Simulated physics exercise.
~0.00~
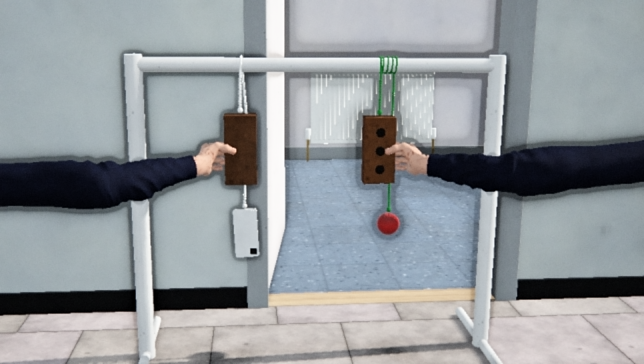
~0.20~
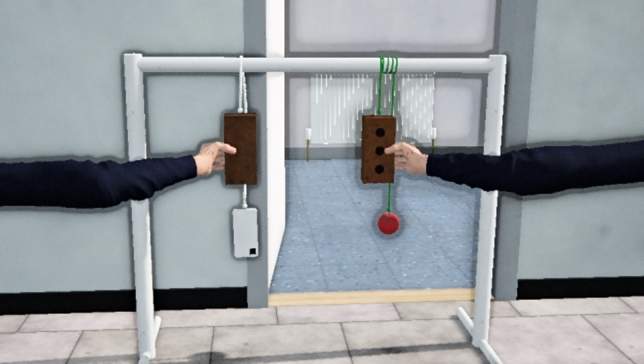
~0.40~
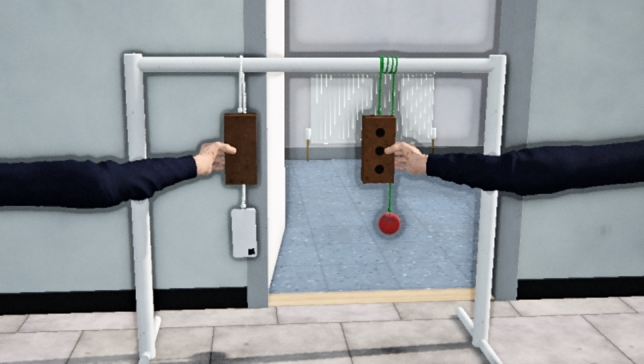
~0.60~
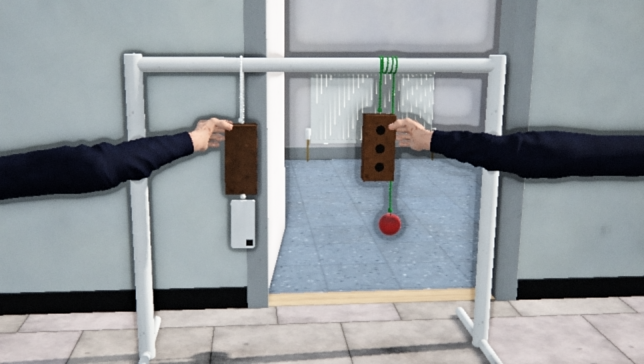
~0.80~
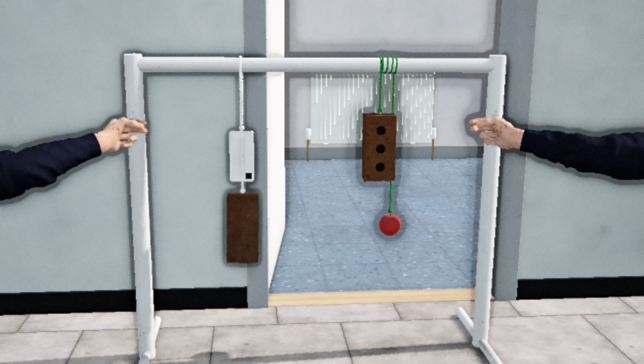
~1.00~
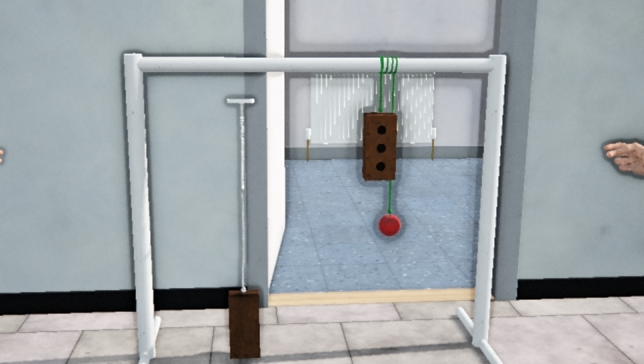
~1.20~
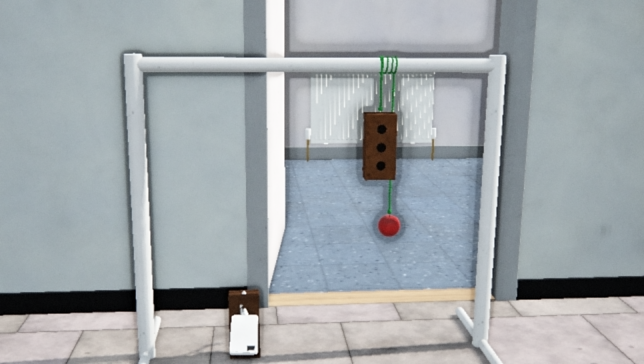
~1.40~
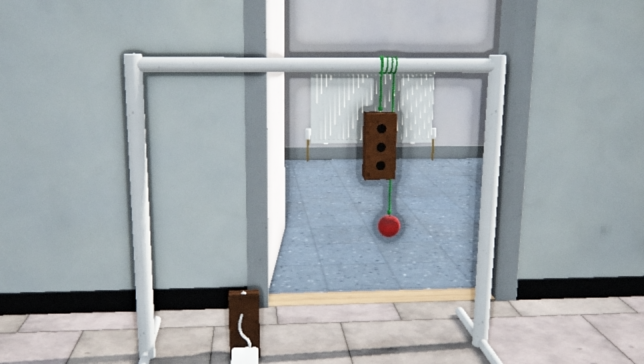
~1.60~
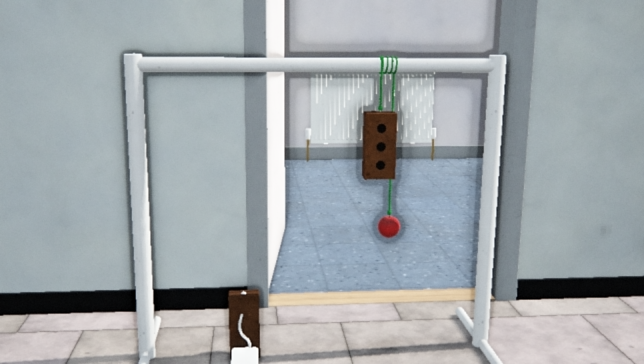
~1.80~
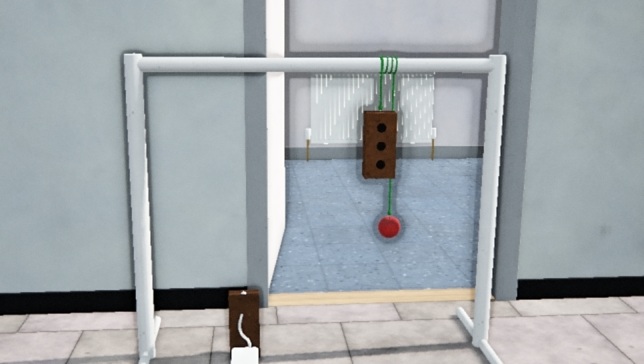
Two hands release the hanging bricks; the left one drops while the right stays hanging.
